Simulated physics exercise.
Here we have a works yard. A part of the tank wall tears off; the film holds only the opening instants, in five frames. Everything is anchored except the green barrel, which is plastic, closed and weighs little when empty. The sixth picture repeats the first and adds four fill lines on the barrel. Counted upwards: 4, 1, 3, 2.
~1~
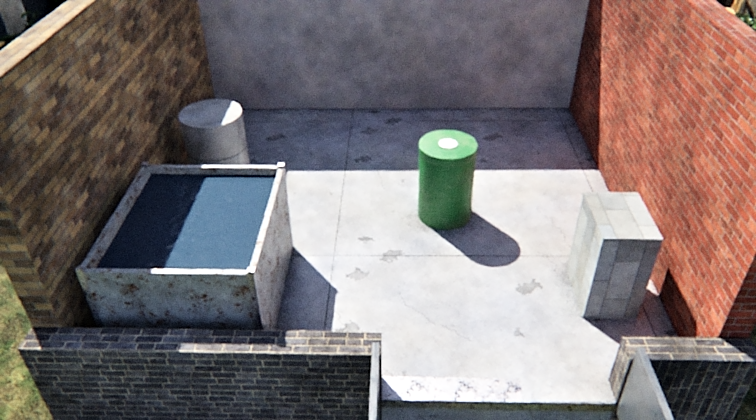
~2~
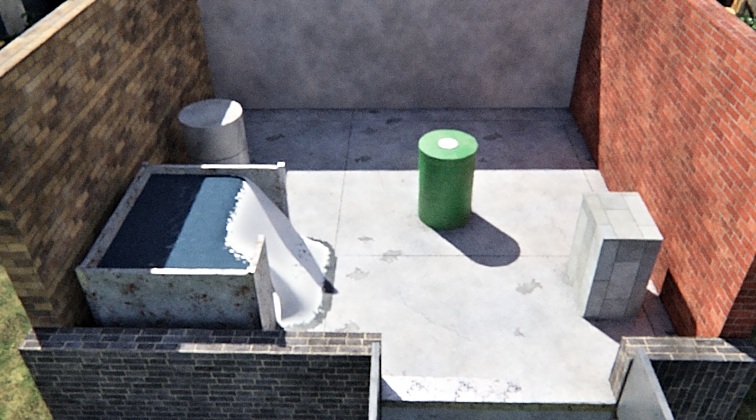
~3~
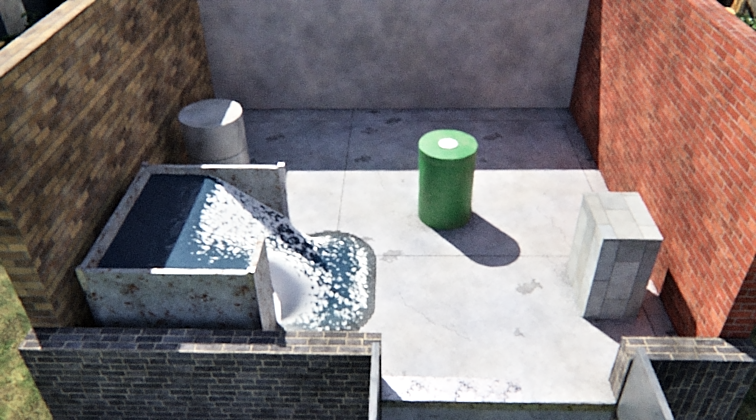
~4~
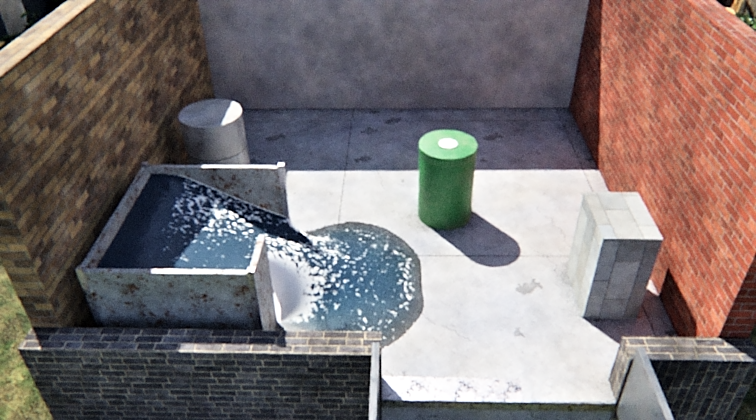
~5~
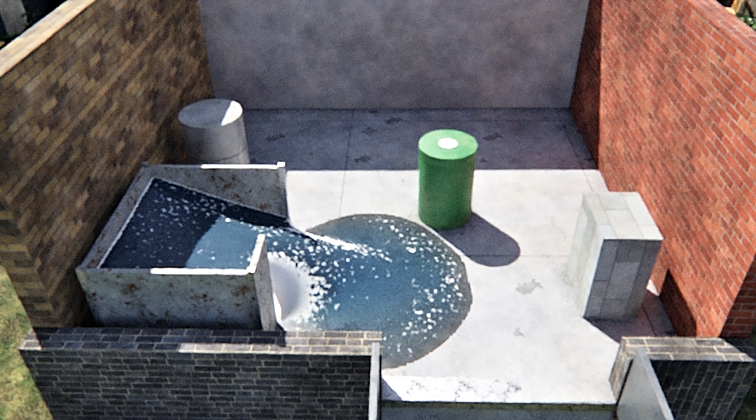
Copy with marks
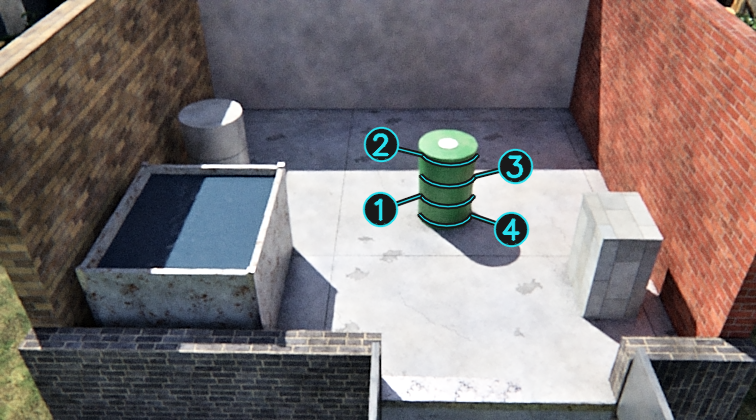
A walled concrete yard, seen from above, has tan brick on the left, red brick on the right, a grey wall behind and a gap in the low dark front wall. A tank of dark blue water stands at left near a pale cylinder, with a green barrel mid-yard and a grey block at right. Water pours from the tank's right side, foaming and spreading rightward in a widening rounded pool, while the camera stays still.
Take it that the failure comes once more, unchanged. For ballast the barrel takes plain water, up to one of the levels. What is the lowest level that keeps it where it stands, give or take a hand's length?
Go for 3.
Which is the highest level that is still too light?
That is level 1.
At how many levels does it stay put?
Two of the four.
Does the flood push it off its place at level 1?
Yes, it does.
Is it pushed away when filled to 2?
No, not at all.
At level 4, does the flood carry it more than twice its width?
Yes.
On the marked copy, 1 at (448, 206); 2 at (450, 165); 3 at (449, 186); 4 at (446, 225); from the bottom up 4, 1, 3, 2.
With 1, it is pushed about half its own width away.
With 2, it does not move.
With 3, it does not move.
With 4, it is pushed about 5 times its own width away.
